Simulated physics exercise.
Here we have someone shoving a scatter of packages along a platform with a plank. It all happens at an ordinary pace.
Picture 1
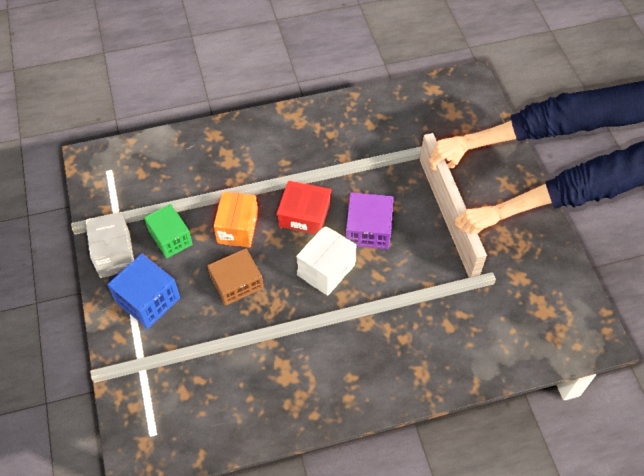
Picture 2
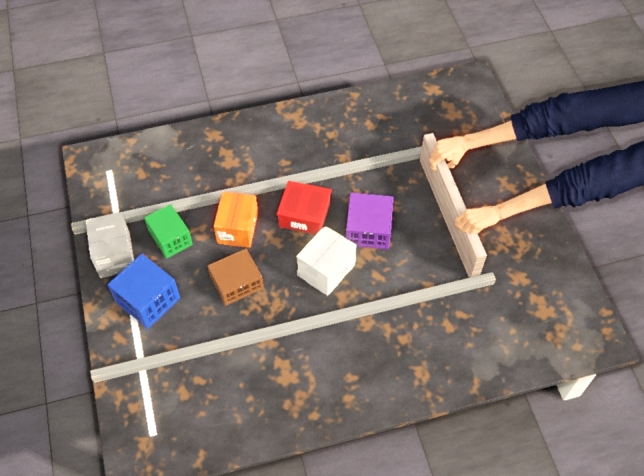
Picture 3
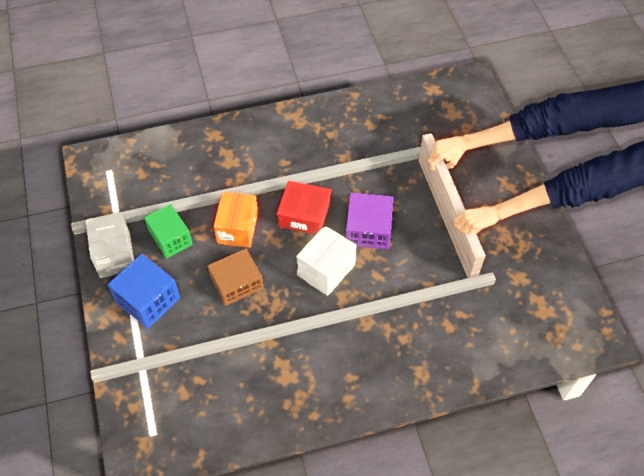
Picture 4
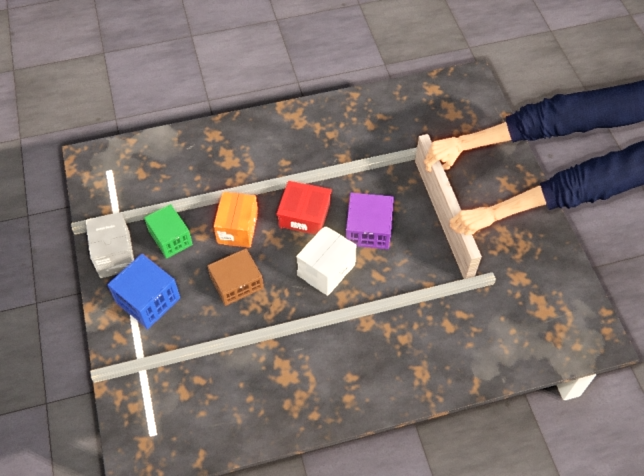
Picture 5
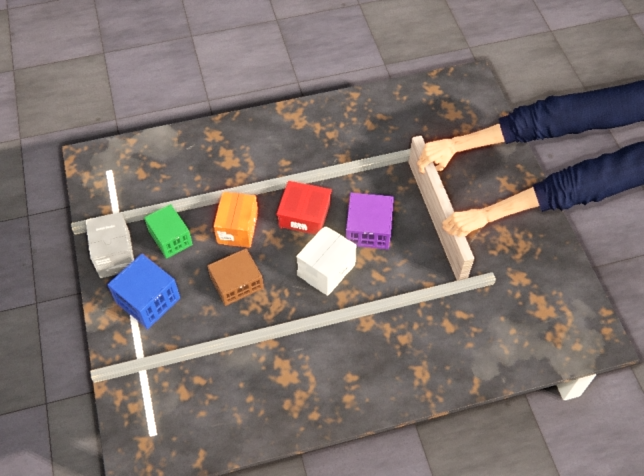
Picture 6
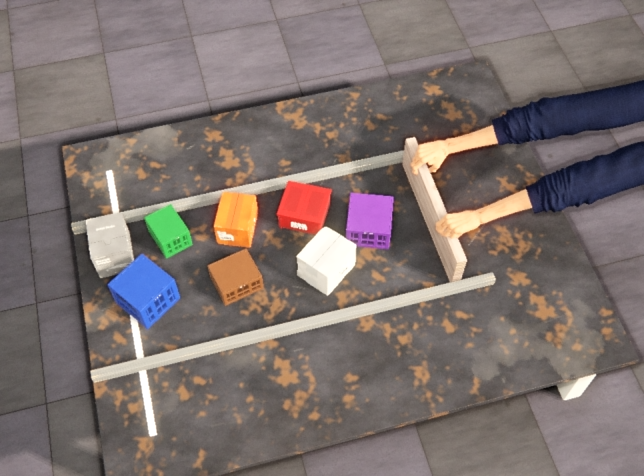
Two hands in dark blue sleeves grip a plank at the right of a dark, rust-speckled platform on grey tiles, seen from a fixed, raised view. Grey, blue, green, orange, brown, red, white and purple boxes lie scattered leftward between two pale rails, near a white tape line. The hands first keep still, then push the plank slightly left, while the boxes stay put.
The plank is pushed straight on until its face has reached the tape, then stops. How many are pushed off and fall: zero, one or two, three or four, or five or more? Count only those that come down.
The number that fall off is five or more.
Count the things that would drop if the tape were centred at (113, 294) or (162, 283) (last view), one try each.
Try by try, 5 and 3.
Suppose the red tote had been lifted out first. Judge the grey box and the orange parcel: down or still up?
The grey box tumbles off; the orange parcel stays on.
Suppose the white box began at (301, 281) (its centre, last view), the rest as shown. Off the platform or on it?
From there it does not fall.
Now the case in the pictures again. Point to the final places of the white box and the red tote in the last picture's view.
About (112, 333), and the other about (97, 243).
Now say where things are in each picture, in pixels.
Grey box (111, 245); blue crate (145, 291); green crate (169, 231); plank (451, 205); tape (129, 291), in the first frame.
Blue crate (145, 291); purple crate (369, 221), in the second frame.
Green crate (169, 231); brown crate (236, 277), in the third frame.
Grey box (111, 245); plank (446, 206), in the fourth frame.
Blue crate (145, 291); orange parcel (236, 220), in the fifth frame.
Grey box (111, 245); blue crate (145, 291); green crate (169, 231); plank (432, 209); tape (129, 291), in the sixth frame.
Soon after, none off yet; grey box at rest near (111, 245); blue crate at rest near (145, 291); green crate at rest near (169, 231).
By the end, the number that fall off is five or more; fallen, orange parcel, brown crate, green crate, blue crate and grey box.
